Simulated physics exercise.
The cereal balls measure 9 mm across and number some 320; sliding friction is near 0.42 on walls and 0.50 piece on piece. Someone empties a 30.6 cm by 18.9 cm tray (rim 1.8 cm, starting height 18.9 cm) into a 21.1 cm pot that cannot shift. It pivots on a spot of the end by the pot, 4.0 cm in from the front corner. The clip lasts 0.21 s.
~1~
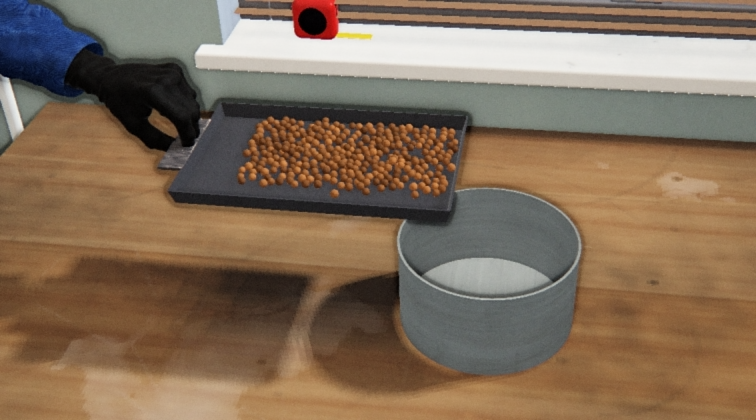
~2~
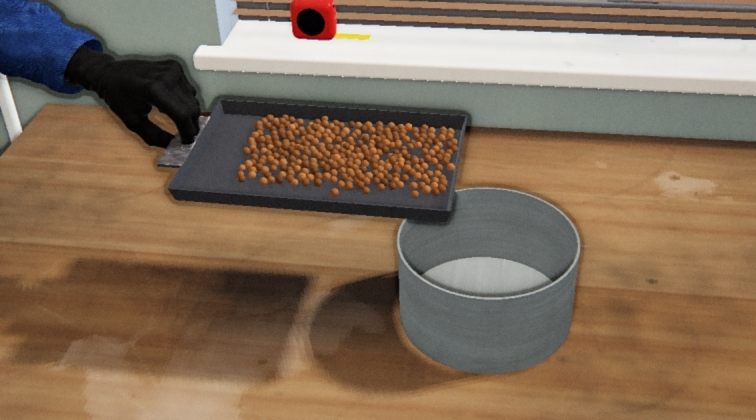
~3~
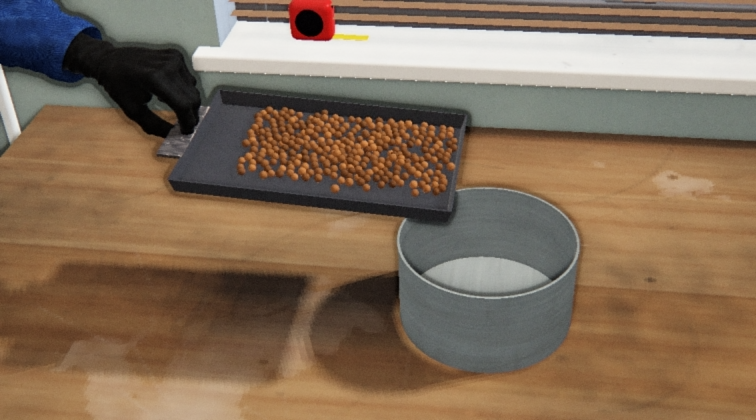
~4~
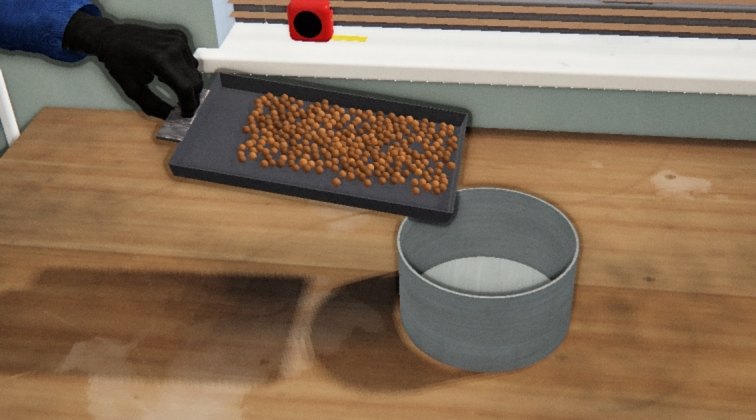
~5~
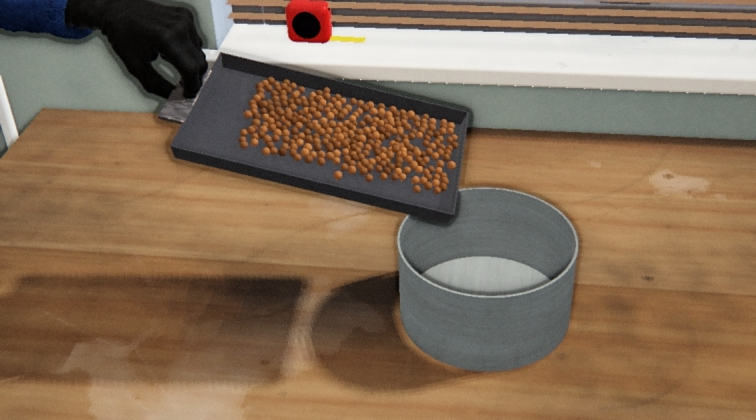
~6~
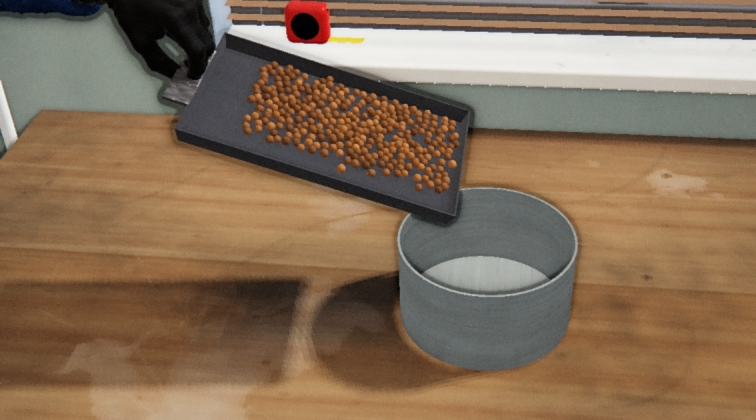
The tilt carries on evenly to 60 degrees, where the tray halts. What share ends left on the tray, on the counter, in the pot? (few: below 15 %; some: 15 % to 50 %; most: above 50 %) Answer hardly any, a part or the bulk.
Left on the tray: The bulk; on the counter: Hardly any; in the pot: A part.
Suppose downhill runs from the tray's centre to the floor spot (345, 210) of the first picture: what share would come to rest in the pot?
About 5 per cent.
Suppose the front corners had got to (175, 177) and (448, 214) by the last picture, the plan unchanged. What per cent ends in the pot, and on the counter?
Pot 0, counter 5.
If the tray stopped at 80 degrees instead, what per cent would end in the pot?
It would be near 80 per cent.
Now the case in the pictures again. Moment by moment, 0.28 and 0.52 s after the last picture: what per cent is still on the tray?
In turn: 100, 75.
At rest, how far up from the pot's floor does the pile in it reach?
Some 2.0 cm.
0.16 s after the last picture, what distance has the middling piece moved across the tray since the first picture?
Roughly 2 cm.
Then, 0.16 s after the last picture, tilt 40 degrees; the tray holds 100 %, the pot 0 %.
Then, 0.28 s after the last picture, tilt 56 degrees; the tray holds 100 %, the pot 0 %.
Then, 0.52 s after the last picture, tilt 60 degrees; the tray holds 75 %, the pot 10 %.
In the end, tray 60 %, counter 5 %, pot 35 %.
